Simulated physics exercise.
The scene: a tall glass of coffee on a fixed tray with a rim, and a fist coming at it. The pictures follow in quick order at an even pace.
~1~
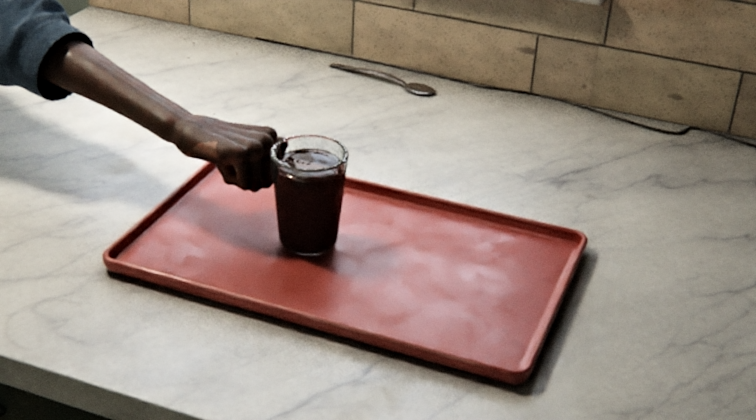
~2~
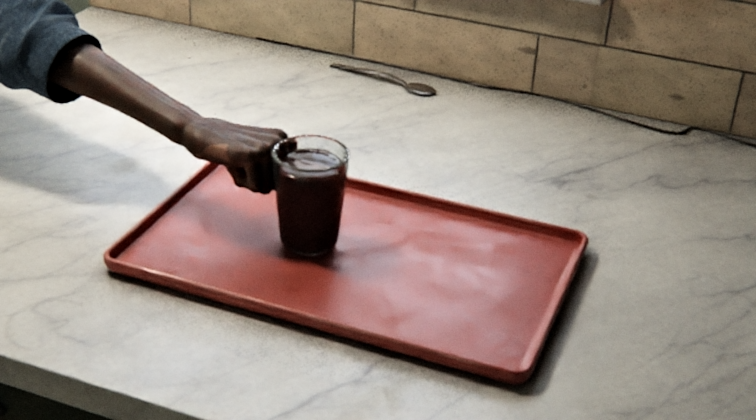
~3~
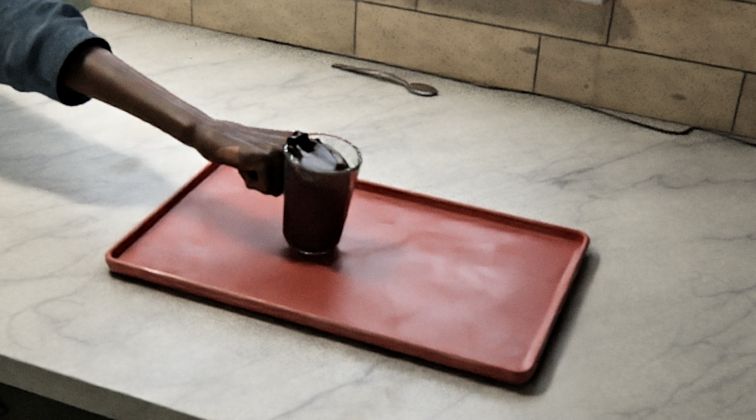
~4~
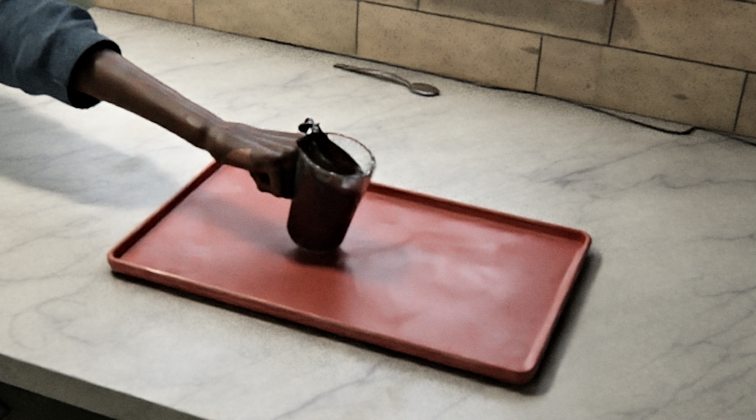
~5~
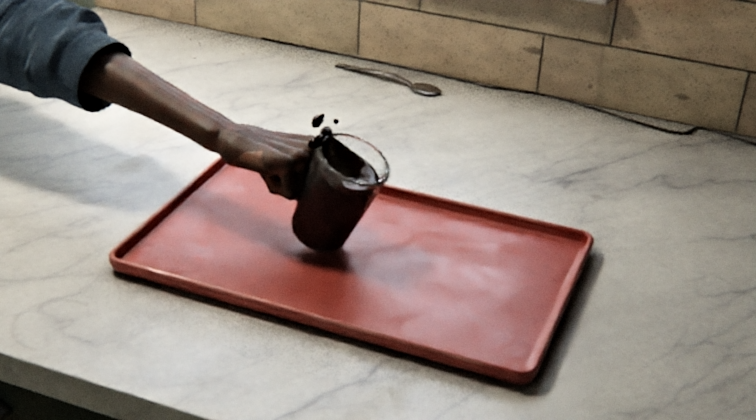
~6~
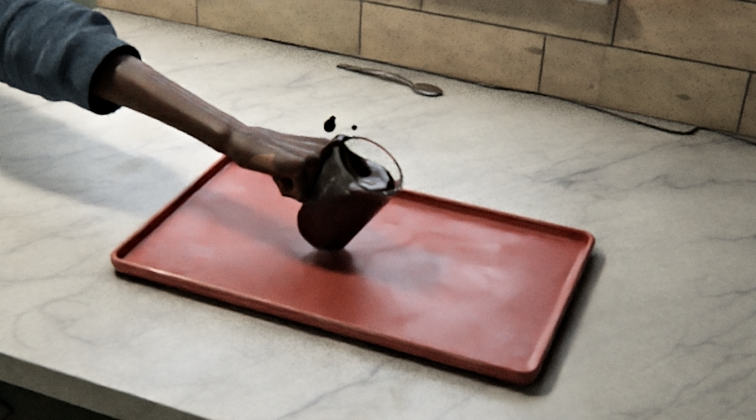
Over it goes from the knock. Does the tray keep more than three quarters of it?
No.
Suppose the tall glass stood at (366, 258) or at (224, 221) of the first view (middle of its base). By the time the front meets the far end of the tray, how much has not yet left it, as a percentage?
65 % and 30 %.
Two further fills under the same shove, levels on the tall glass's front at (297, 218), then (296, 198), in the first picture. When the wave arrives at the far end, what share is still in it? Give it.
Near 60 in a hundred, then near 55 in a hundred.
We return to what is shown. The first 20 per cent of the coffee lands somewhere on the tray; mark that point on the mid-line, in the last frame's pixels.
Around (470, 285).
A moment on, the tall glass lies on its side and 75 per cent is in the glass, 11 on the tray and 14 above or beyond its rim.
Next, the tall glass lies on its side and 37 per cent is in the glass, 45 on the tray and 18 above or beyond its rim.
Then the tall glass lies on its side and 20 per cent is in the glass, 41 on the tray and 39 above or beyond its rim.
Later the tall glass lies on its side and 11 per cent is in the glass, 46 on the tray and 43 above or beyond its rim.
Finally, 57 per cent is held by tray and glass, 43 is off the tray.
